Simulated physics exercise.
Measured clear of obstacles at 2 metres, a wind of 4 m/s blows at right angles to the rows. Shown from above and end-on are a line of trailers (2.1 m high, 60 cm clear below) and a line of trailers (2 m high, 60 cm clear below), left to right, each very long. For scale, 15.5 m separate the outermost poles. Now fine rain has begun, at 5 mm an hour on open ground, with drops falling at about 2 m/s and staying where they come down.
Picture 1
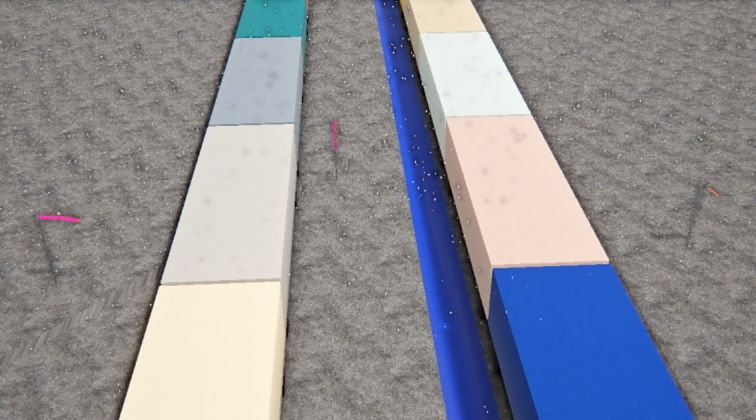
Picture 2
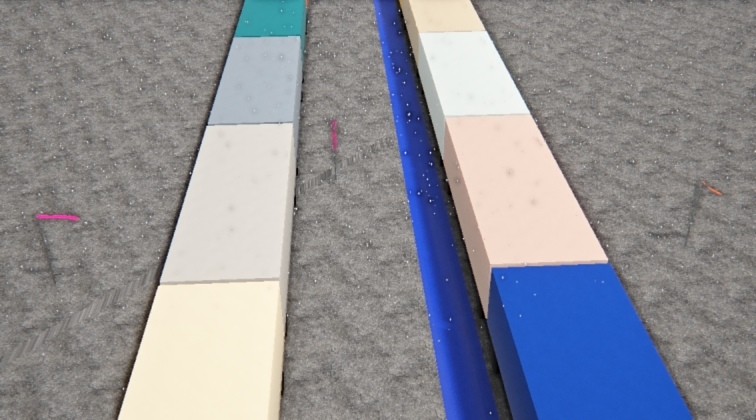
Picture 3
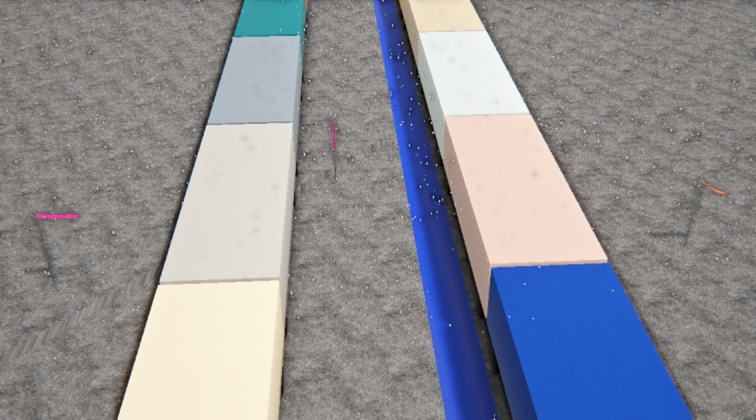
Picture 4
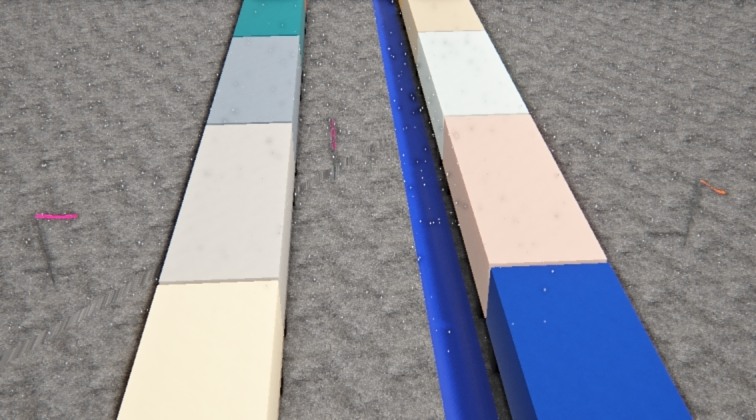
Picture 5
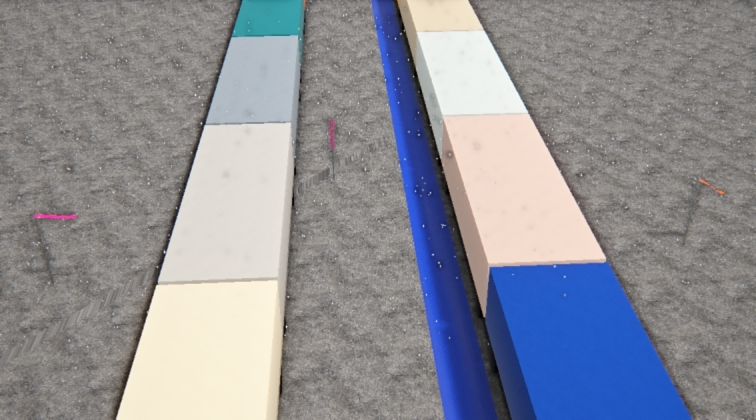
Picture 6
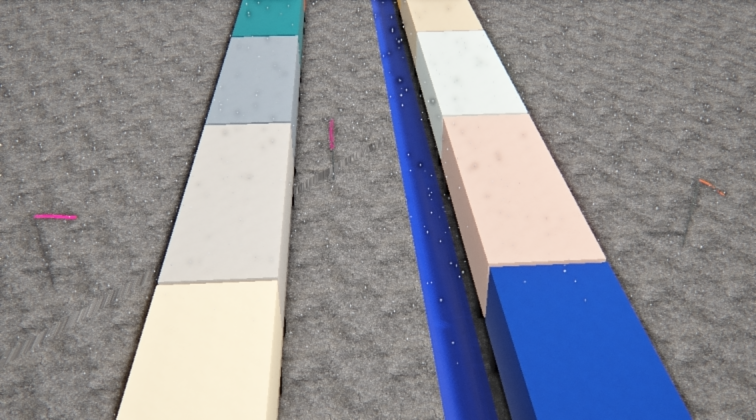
Pink and orange ribbons fluttering slightly on thin stakes as fine drops speckle two long rows of coloured blocks on grey ground.
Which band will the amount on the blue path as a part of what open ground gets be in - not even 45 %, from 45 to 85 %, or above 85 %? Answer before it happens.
It will be more than 85 %.
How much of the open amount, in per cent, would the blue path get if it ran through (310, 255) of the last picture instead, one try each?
20 %.
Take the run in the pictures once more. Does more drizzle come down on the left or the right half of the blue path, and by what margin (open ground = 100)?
More on the right-hand part: About 25 points.
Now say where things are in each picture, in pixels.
The first picture shows the left ribbon ends at (79, 220), leaning 80 degrees to the right.
The second picture shows the blue one passes (437, 253).
The third picture shows the inner ribbon ends at (334, 149), hanging almost straight, above the rows the drops slant 70 degrees from upright, towards the right and the top of the left line of trailers crosses (243, 156).
The fourth picture shows the left ribbon ends at (77, 216), leaning 85 degrees to the right and the blue one passes (425, 201).
The fifth picture shows above the rows the drops slant 70 degrees from upright, towards the right.
The sixth picture shows the inner ribbon ends at (333, 149), hanging almost straight and the top of the left line of trailers crosses (242, 156).
After 10 minutes open ground has 0.8 mm and the blue path 0.8 mm.
After 30 minutes open ground has 2.5 mm and the blue path 2.5 mm.
After 60 minutes open ground has 5.0 mm and the blue path 5.1 mm, so the blue path has 101 % of the open amount; the left half of it has 89 %, the right half 114 %.
